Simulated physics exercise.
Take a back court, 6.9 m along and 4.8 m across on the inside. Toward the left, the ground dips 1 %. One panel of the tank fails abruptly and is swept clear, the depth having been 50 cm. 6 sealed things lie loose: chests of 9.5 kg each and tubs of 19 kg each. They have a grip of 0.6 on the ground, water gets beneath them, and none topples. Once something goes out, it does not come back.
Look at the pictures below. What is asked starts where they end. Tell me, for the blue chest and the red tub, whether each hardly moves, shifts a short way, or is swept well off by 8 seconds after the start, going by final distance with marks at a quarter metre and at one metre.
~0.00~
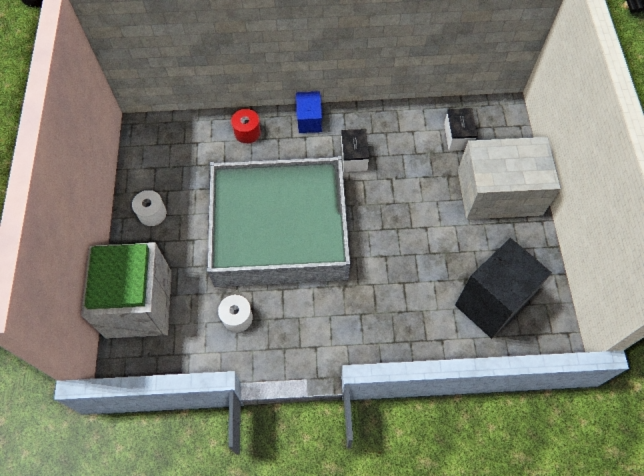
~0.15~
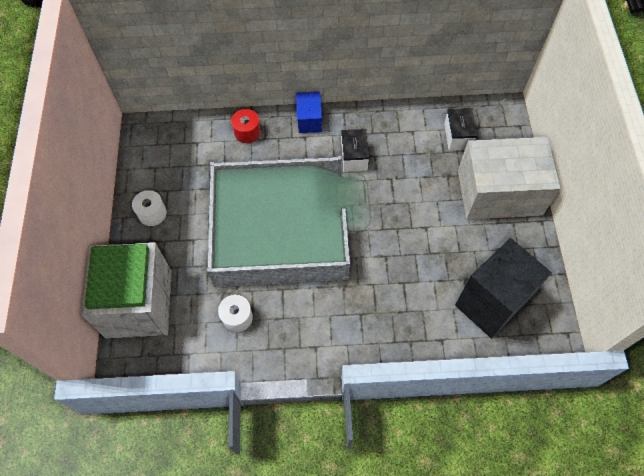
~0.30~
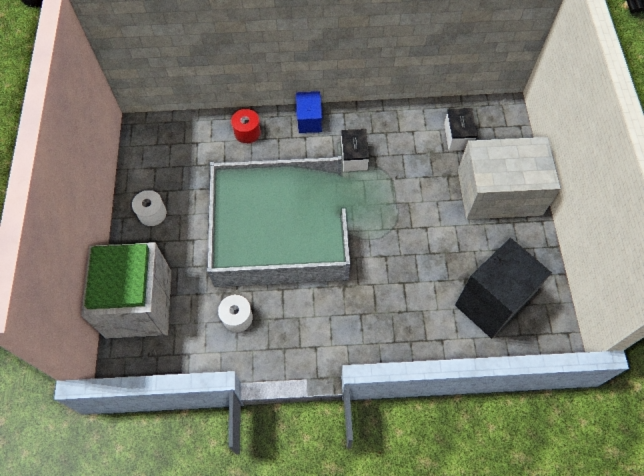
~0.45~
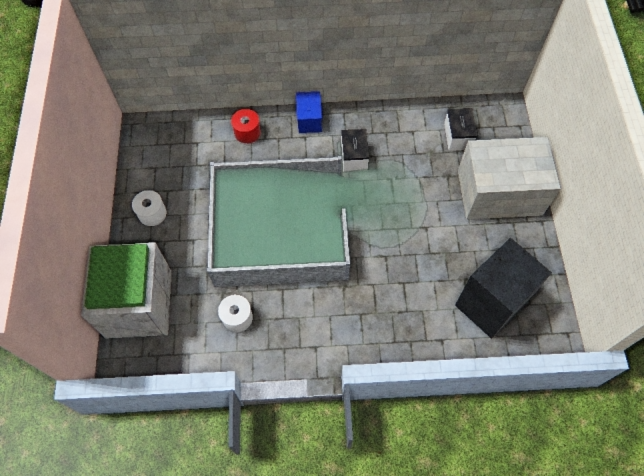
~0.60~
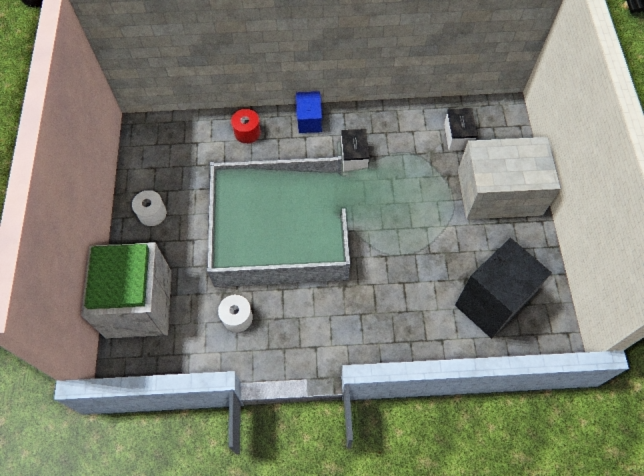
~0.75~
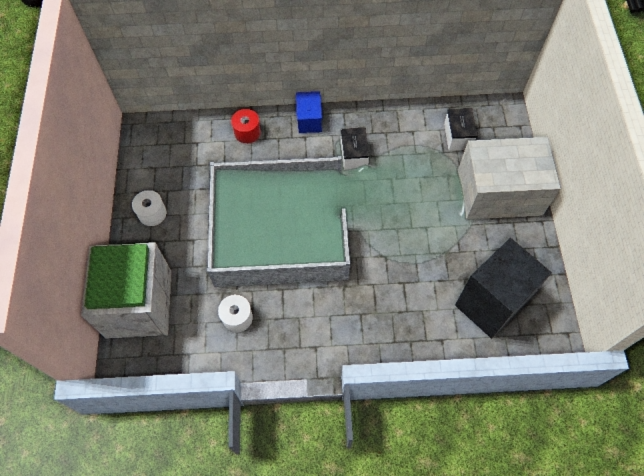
The blue chest is swept well off, the red tub hardly moves.
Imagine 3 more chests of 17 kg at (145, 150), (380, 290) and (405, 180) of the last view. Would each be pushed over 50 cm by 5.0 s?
Taking them in the order given: Falls short, falls short and exceeds it.
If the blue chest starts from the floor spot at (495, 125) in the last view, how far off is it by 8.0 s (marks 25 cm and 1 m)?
It goes a long way.
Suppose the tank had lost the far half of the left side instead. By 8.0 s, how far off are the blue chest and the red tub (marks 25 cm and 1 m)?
The blue chest is swept away, the red tub drifts a bit.
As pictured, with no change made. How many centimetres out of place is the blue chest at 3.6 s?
0 cm, give or take.
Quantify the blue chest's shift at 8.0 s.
Roughly 150 cm.
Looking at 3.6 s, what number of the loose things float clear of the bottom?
1.
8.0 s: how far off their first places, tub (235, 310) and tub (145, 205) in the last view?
Lab note - net shifts in turn: 0 cm; 0 cm.
After 1.6 s the blue chest is near (309, 105), 0.0 m from its start, aground; the red tub is near (245, 120), 0.0 m from its start, aground; 0 of 6 are out; 0 afloat.
After 3.6 s the blue chest is near (309, 105), 0.0 m from its start, aground; the red tub is near (245, 120), 0.0 m from its start, aground; 0 of 6 are out; 1 afloat.
After 5.6 s the blue chest is near (281, 117), 0.5 m from its start, aground; the red tub is near (245, 120), 0.0 m from its start, aground; 0 of 6 are out; 1 afloat.
After 8.0 s the blue chest is near (225, 152), 1.6 m from its start, aground; the red tub is near (245, 120), 0.0 m from its start, aground; 0 of 6 are out; 1 afloat.
